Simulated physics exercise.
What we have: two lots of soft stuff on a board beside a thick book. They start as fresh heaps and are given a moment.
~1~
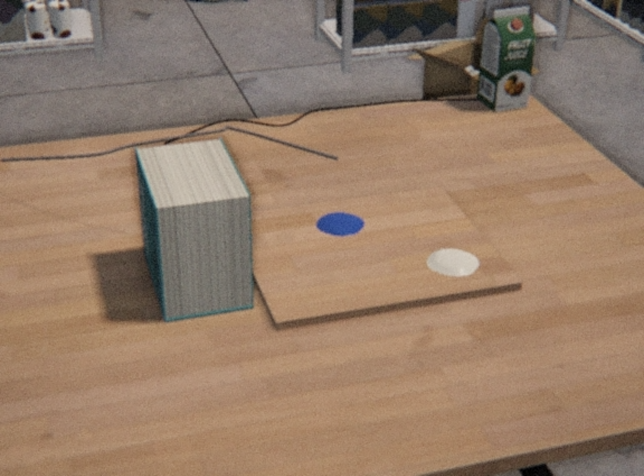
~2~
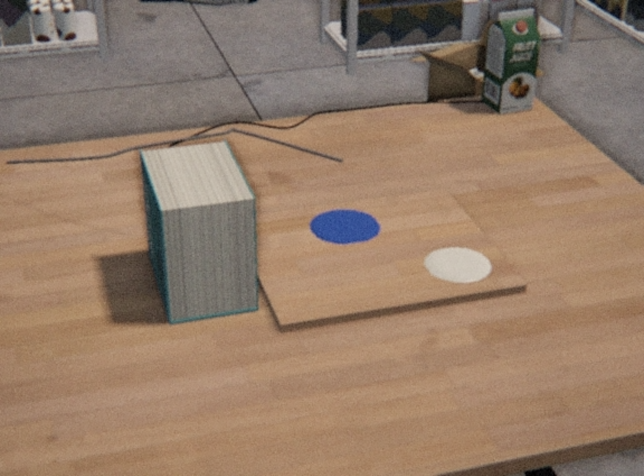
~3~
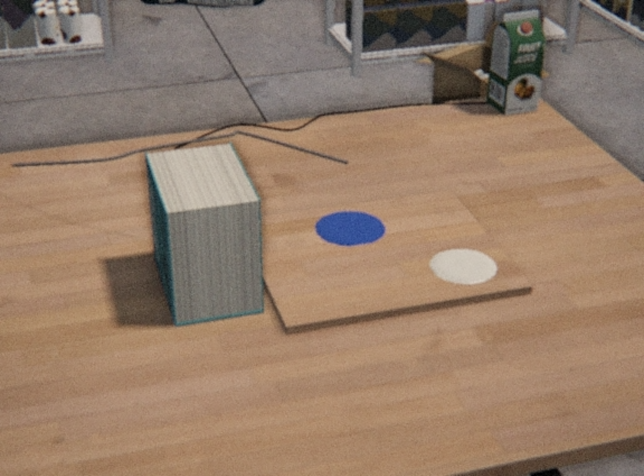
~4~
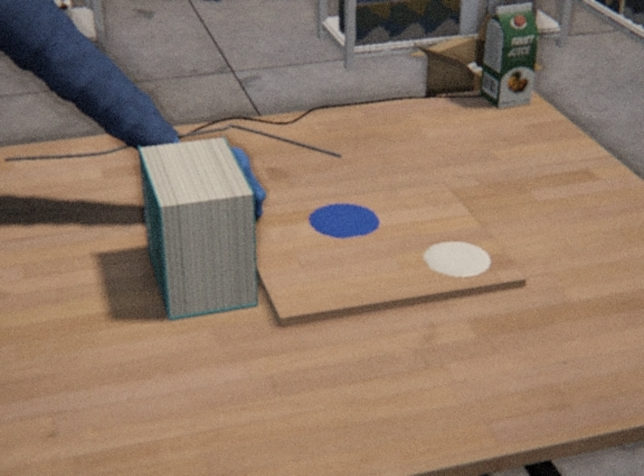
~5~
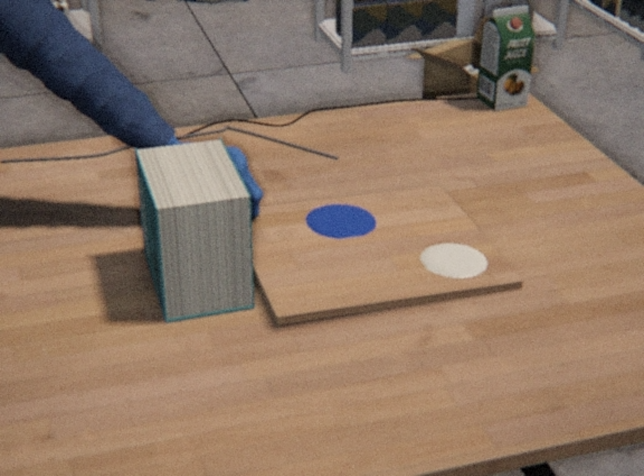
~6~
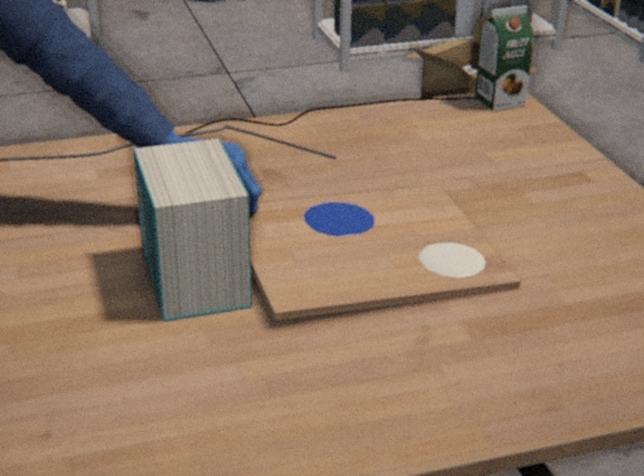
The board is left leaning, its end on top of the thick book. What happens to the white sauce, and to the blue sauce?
As for the white sauce, it runs off the low end; the blue sauce runs off the low end.
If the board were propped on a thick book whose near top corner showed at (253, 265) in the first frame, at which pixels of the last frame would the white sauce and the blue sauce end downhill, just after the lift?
About (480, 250) and (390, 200).
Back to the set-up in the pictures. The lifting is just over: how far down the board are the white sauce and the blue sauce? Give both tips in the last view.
The first near (502, 252), the second near (437, 193).
Shortly, slope about 33°; the white sauce is dripping off the low end; the blue sauce has crept down a long way.
Then, the white sauce is dripping off the low end; the blue sauce is dripping off the low end.
At the finish, slope about 33°; the white sauce is dripping off the low end; the blue sauce is dripping off the low end.
